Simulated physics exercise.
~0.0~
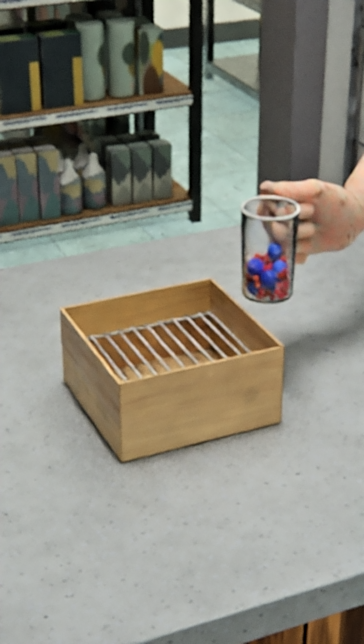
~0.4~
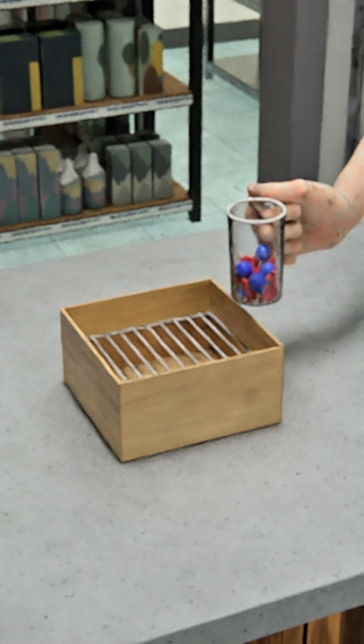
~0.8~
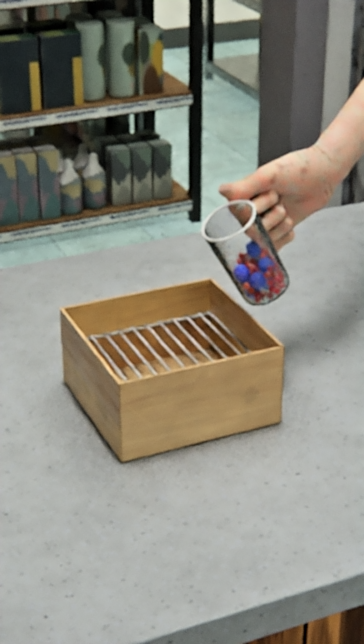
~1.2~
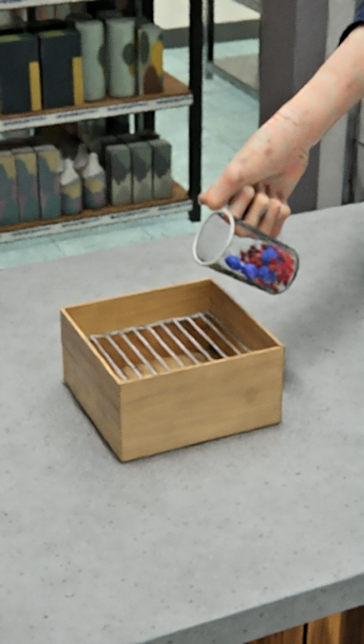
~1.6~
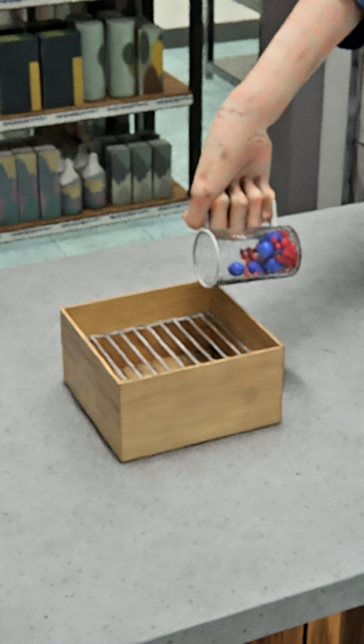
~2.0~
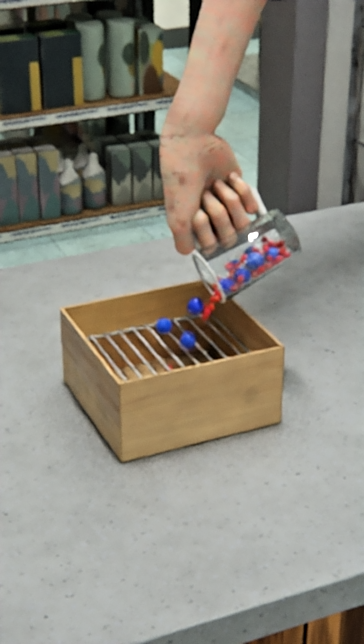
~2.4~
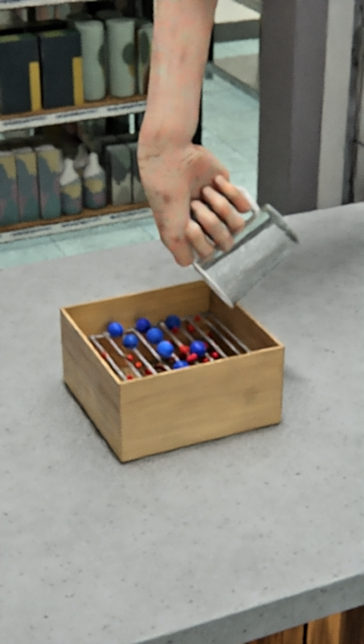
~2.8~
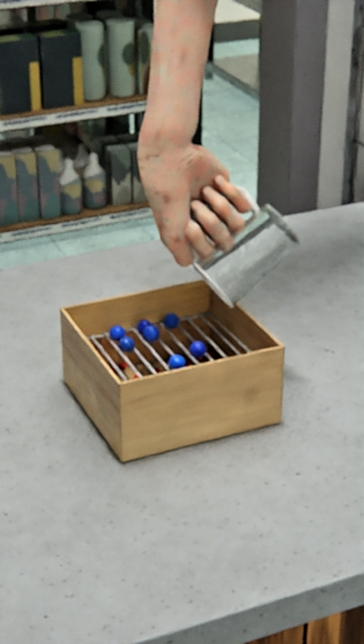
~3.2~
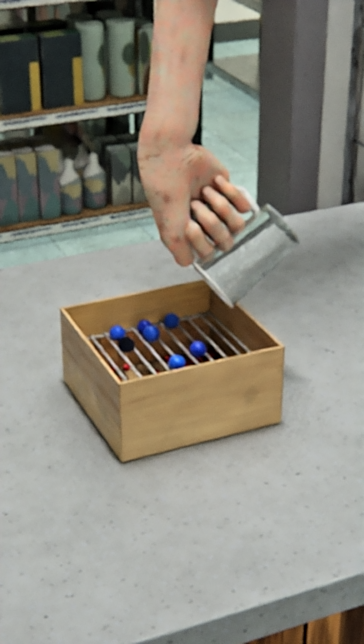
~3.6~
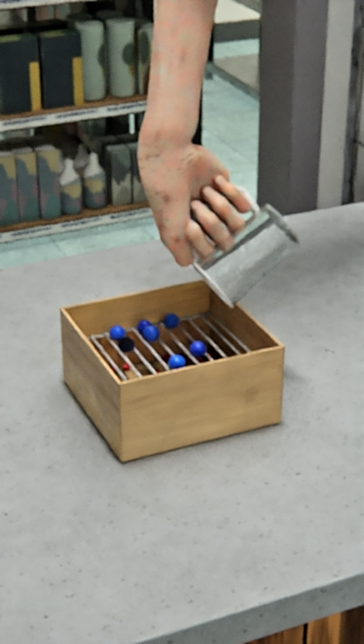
A hand tips a cup over a box, and blue balls stay while red pieces drop through the rack.
